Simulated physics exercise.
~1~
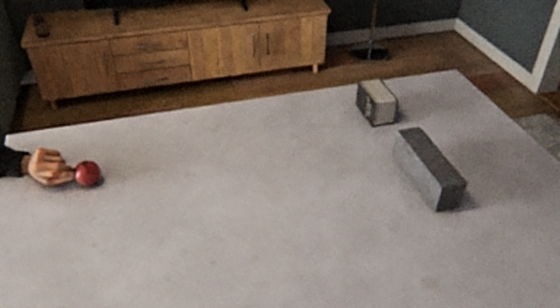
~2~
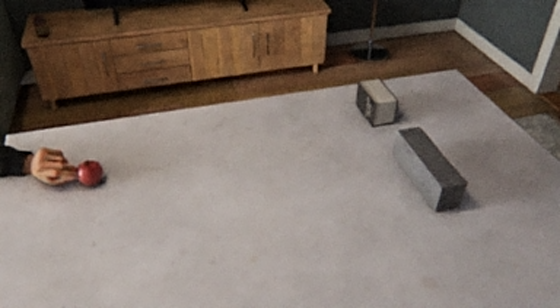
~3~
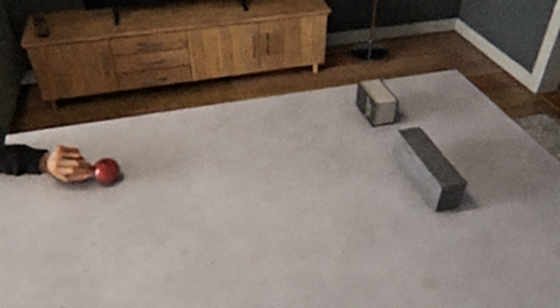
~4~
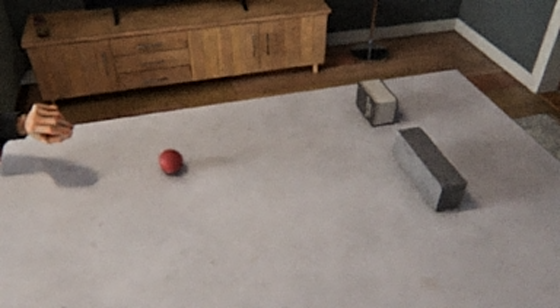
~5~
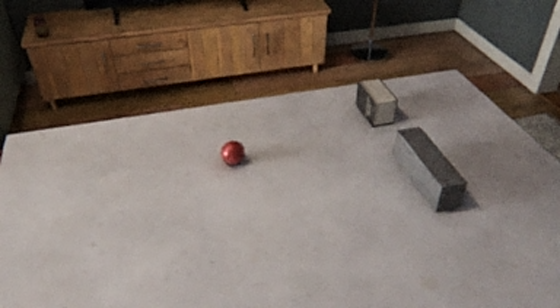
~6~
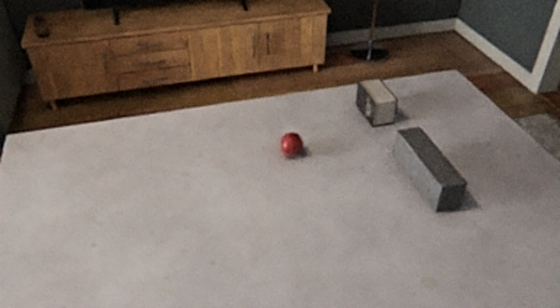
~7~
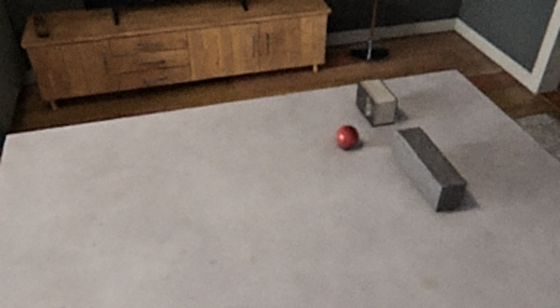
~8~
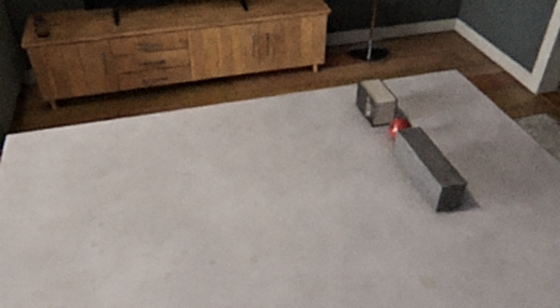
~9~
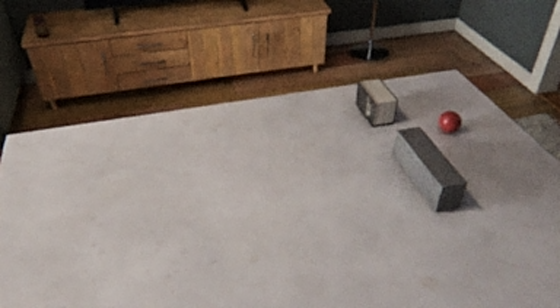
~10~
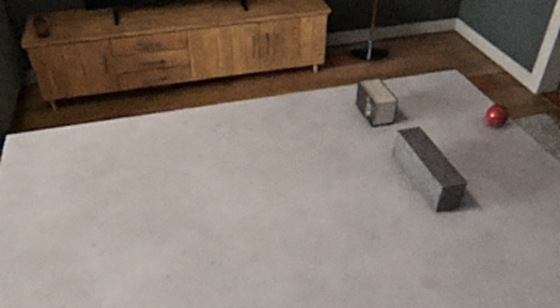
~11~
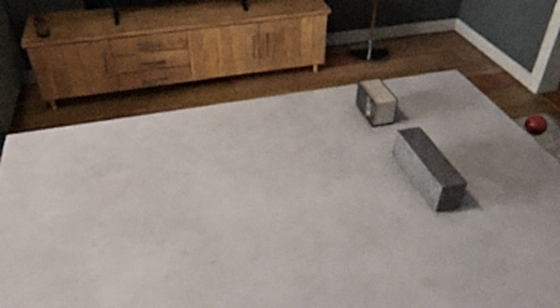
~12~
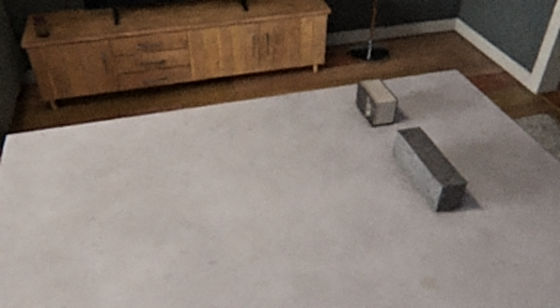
A hand rolls a red ball right, through the gap between two blocks and out of view.
